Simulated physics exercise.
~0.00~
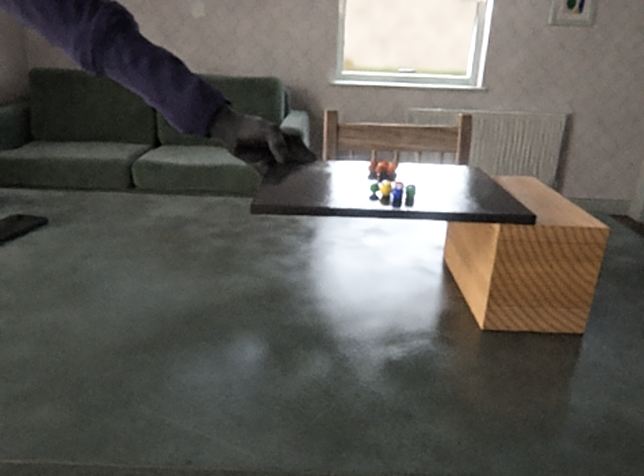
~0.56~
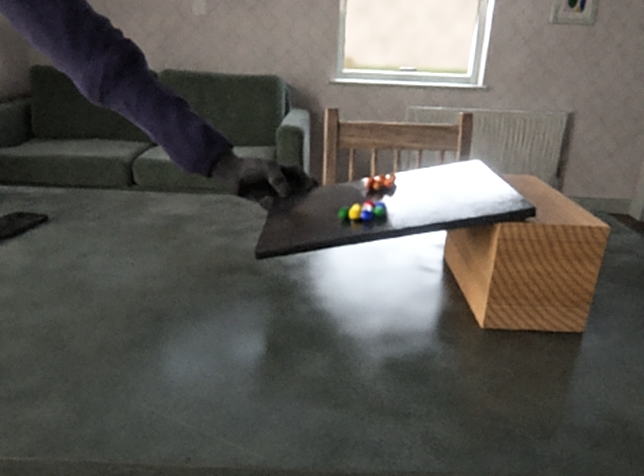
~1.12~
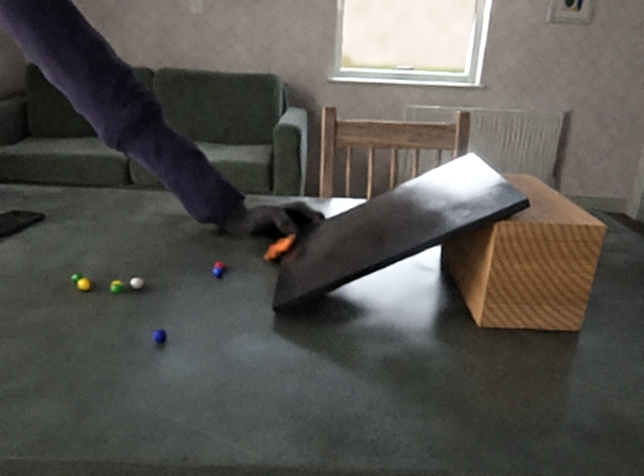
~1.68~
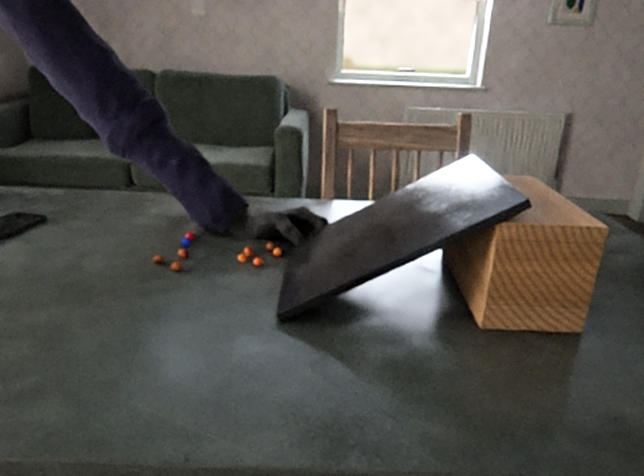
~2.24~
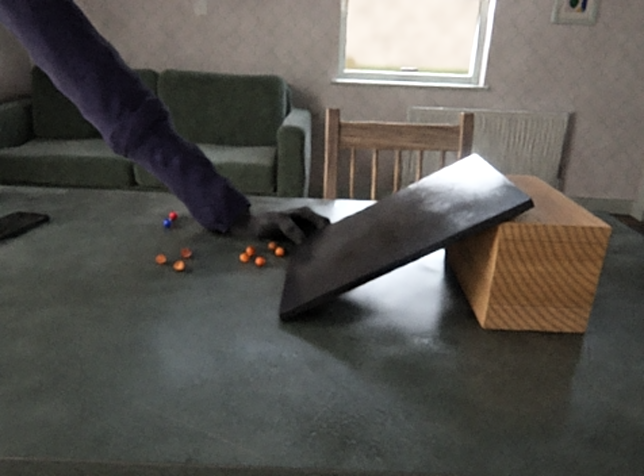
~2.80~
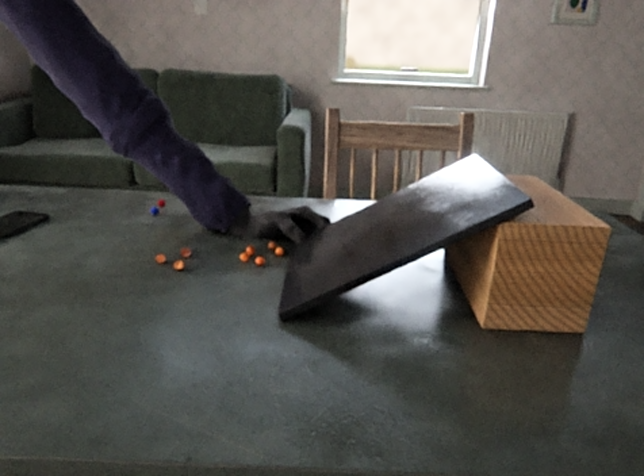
A hand lowers a dark board's end, and colourful balls roll away, outrunning orange pieces.
